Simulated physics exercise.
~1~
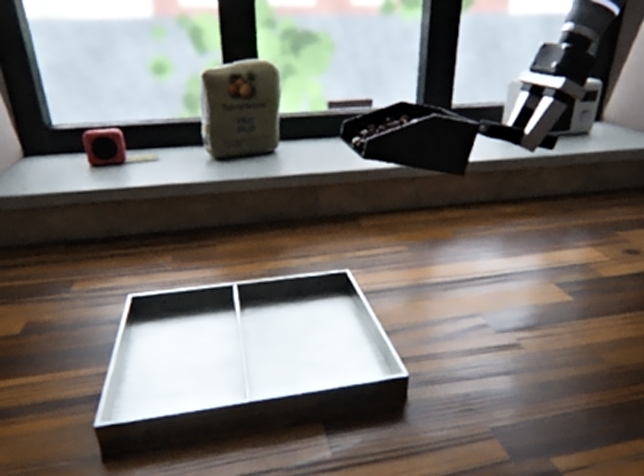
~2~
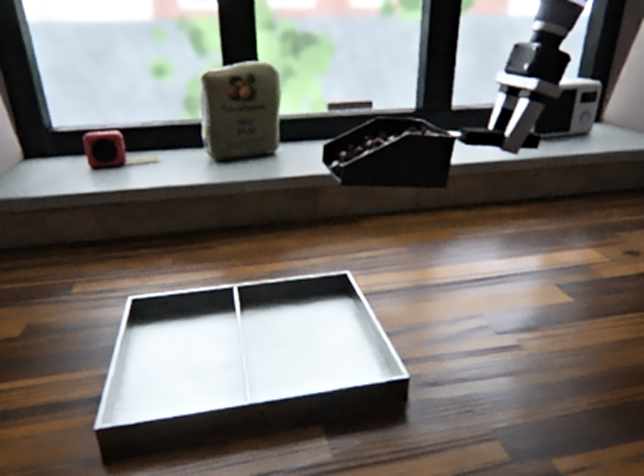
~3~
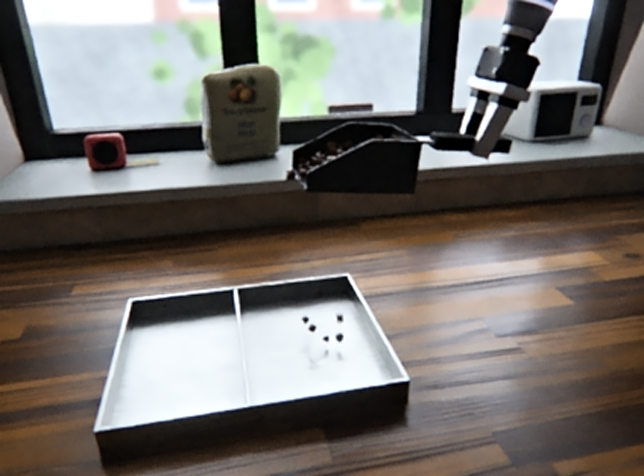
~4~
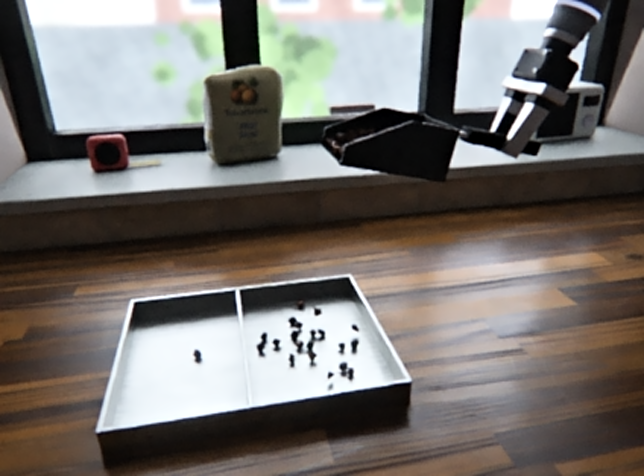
A robotic arm holds a black scoop heaped with small dark pellets above a brown wooden surface, seen from slightly above and facing a window. Below it sits a shallow, pale tray with a divider, while a red box, a beige bag and a white appliance stand on the sill behind. The scoop moves left and dips a little, then moves farther left, and a few pellets drop into the tray's right part. It then swings back right as more pellets fall. In the end they lie scattered on the right, with a lone dark spot left of the divider, and the arm still holds the scoop.
